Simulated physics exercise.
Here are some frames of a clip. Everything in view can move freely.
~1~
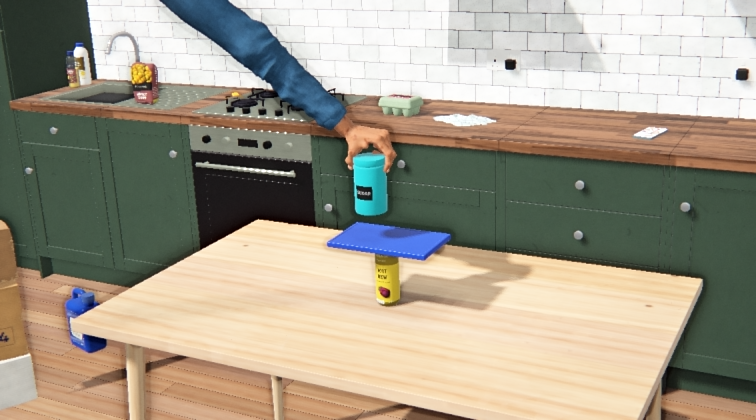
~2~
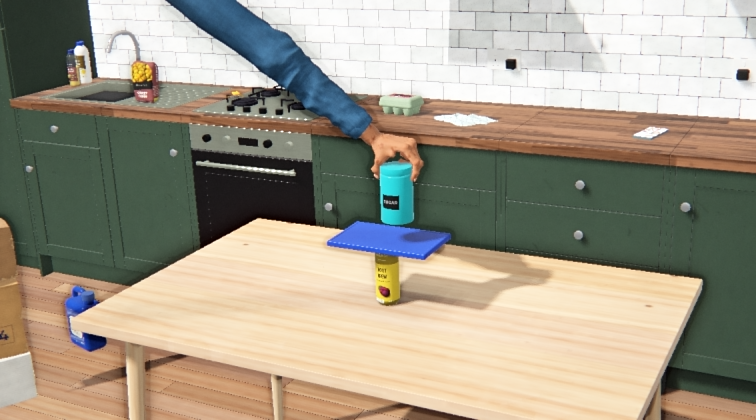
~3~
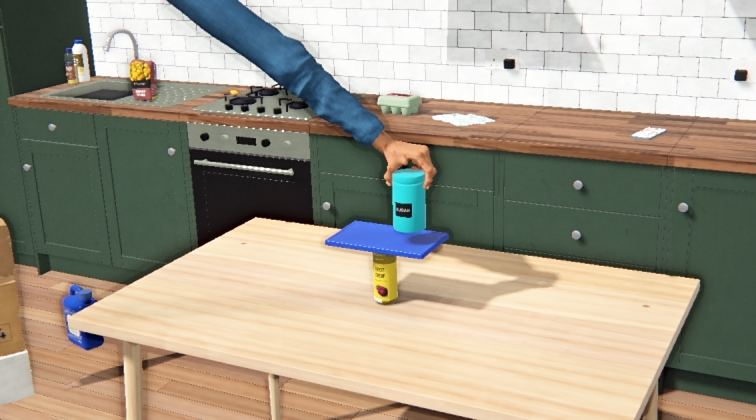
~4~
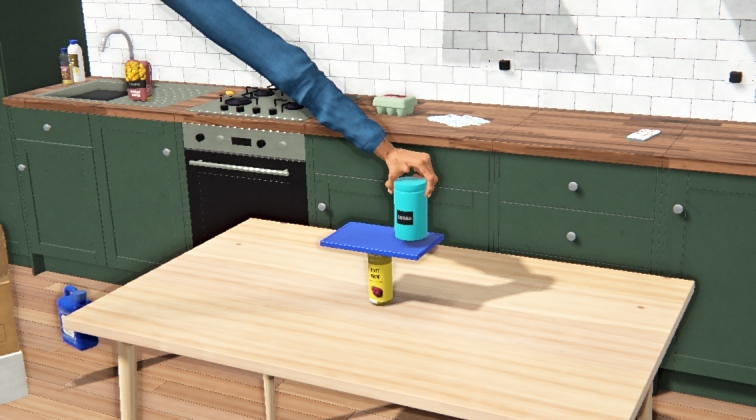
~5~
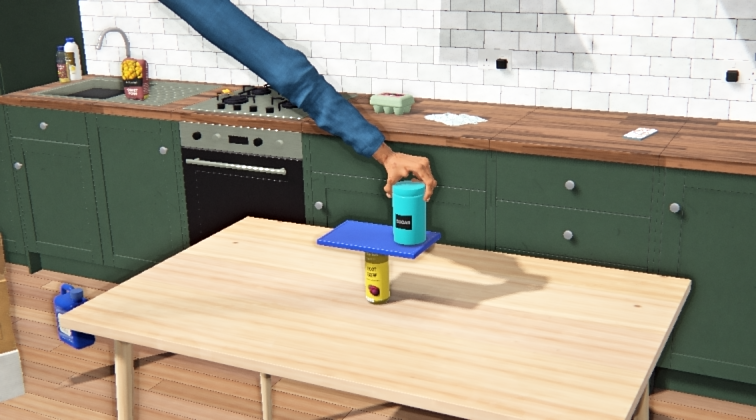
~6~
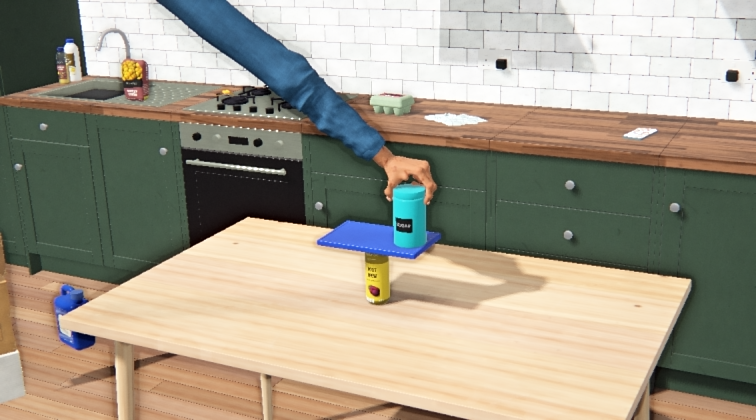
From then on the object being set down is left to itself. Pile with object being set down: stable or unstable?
It is going to fail to remain upright.
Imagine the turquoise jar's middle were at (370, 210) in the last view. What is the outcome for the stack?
After that, it remains intact.
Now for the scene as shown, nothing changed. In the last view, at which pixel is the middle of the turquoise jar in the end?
Look around (450, 303) in the final frame.
Then, 0.30 s after the last picture, turquoise jar now fallen; blue lid tipped 45° from how it was.
Then, 0.50 s after the last picture, blue lid now fallen.
Then, 0.70 s after the last picture, things are still on the move.
At rest, fallen, turquoise jar and blue lid; yellow can in place. Seen from the same camera at the end, turquoise jar near (450, 303). The stack comes apart.
